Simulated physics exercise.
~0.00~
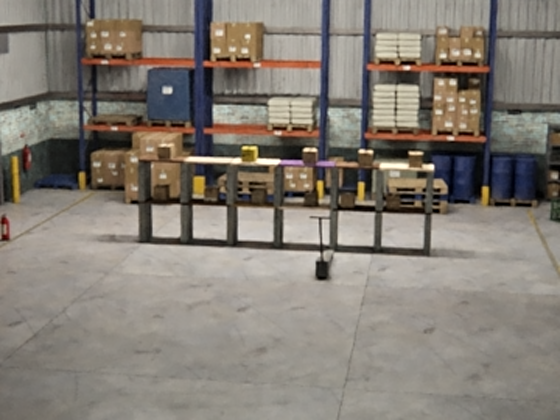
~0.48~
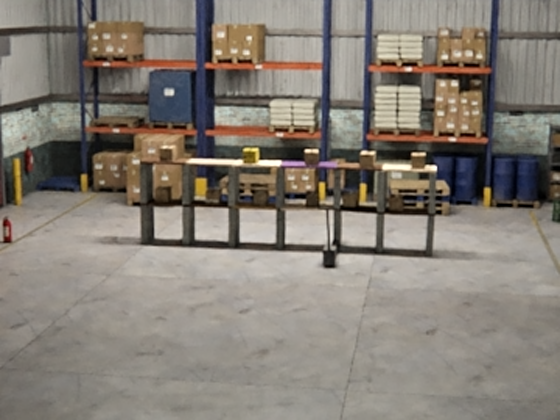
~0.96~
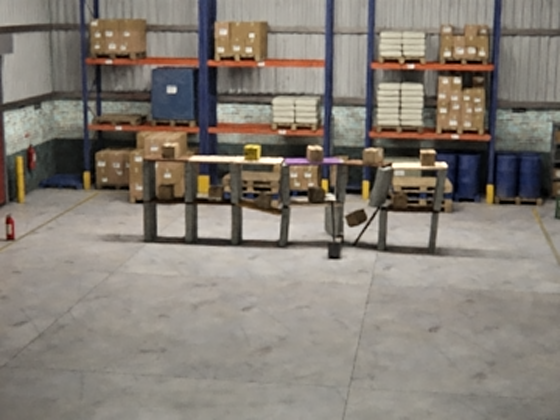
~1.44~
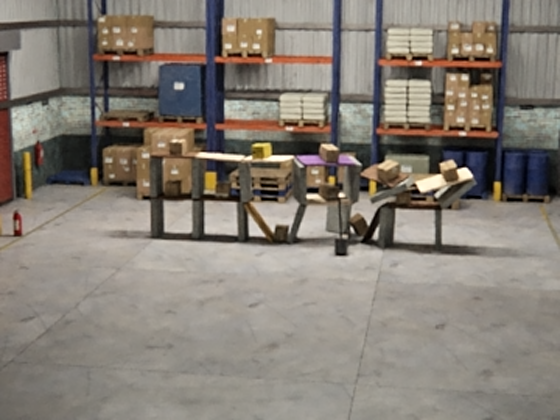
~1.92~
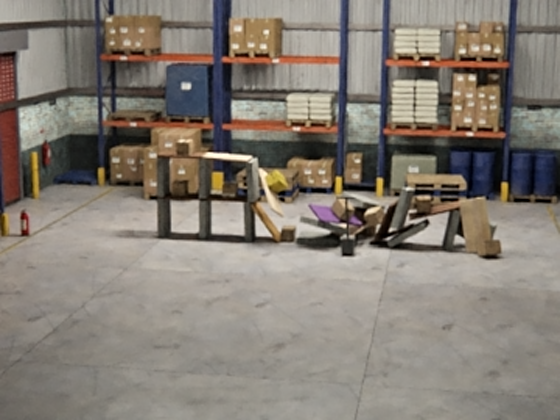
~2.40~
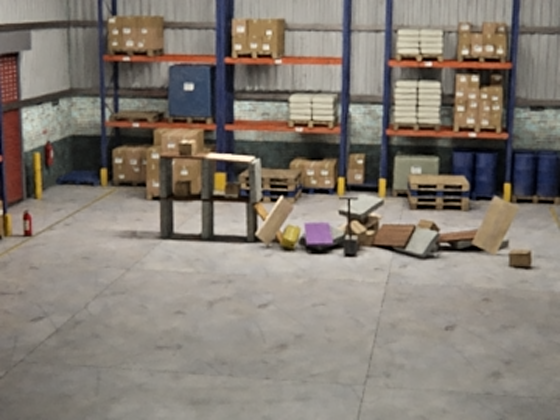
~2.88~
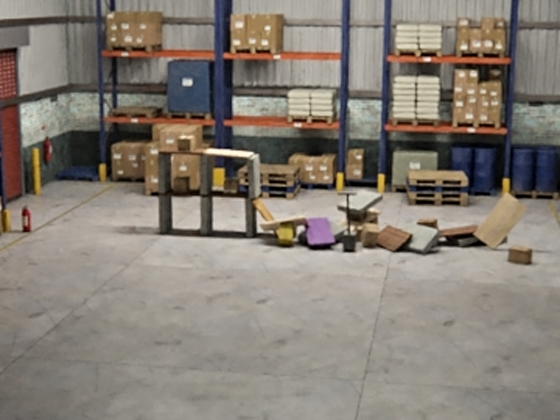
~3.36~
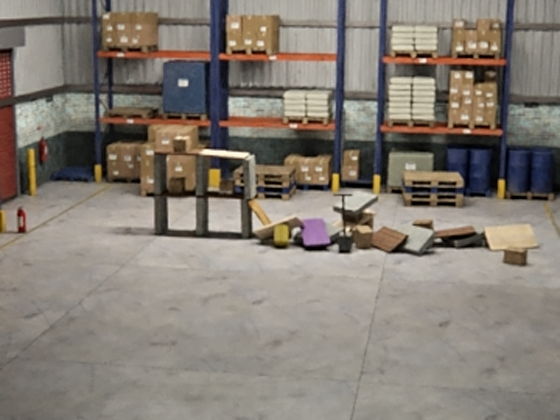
A narrow jack slid in against the base of a long row of upright blocks and boards on a warehouse floor, and the middle and right side buckled and collapsed into a scattered heap, while the left end stayed standing.
